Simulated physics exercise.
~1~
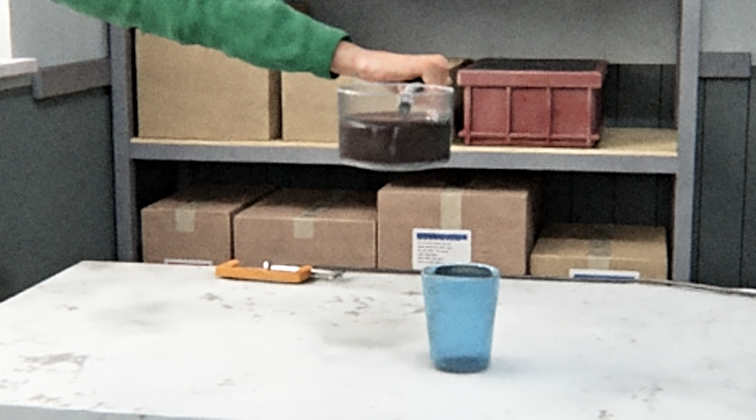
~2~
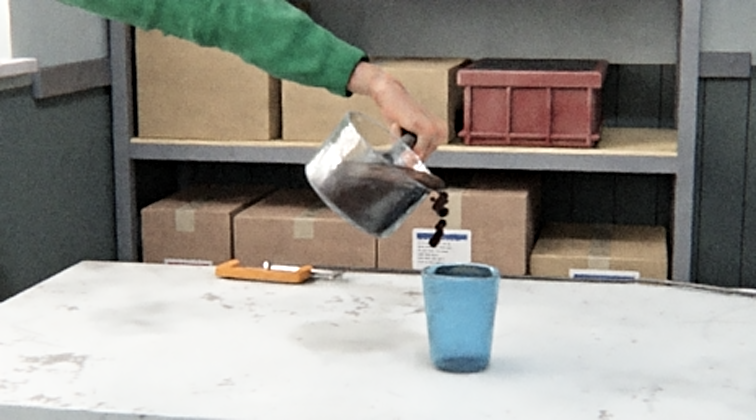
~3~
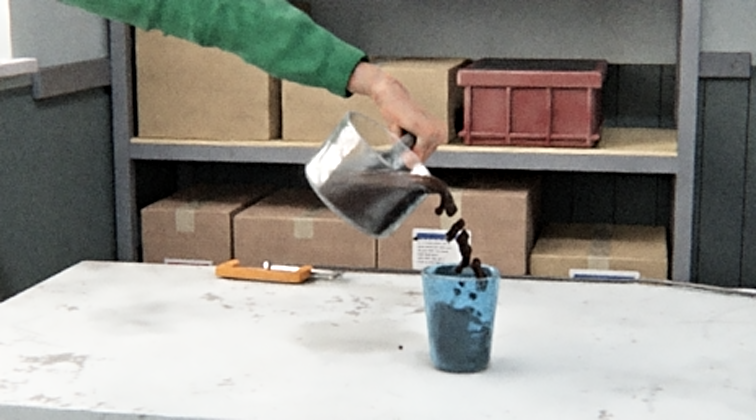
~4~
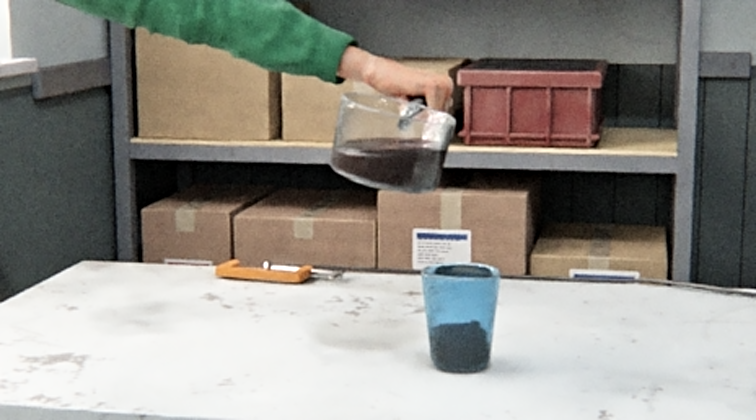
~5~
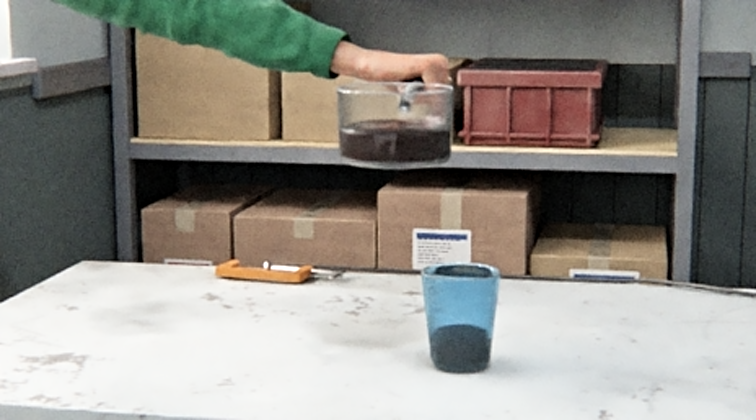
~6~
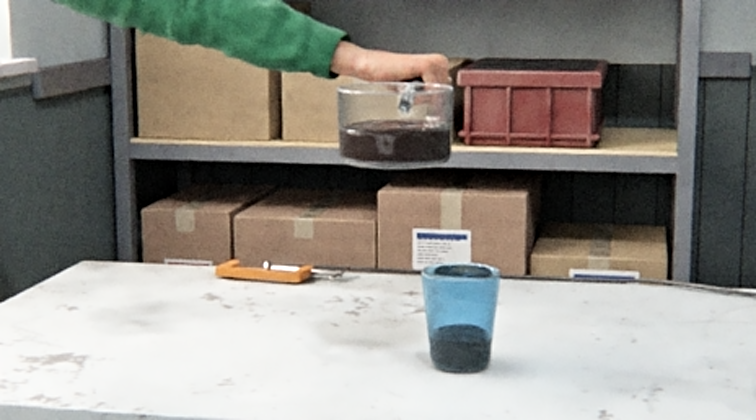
At the start, a hand in a green sleeve holds a clear pot of dark coffee above a white, marked table top, up and to the left of an empty blue tumbler. The hand tips the pot to the right, and dark coffee spills over its edge toward the tumbler. The stream falls into the tumbler, while a small dark drop shows on the table to its left. The hand then brings the pot back level. In the end, the tumbler holds a shallow layer of coffee, and some remains in the raised pot.
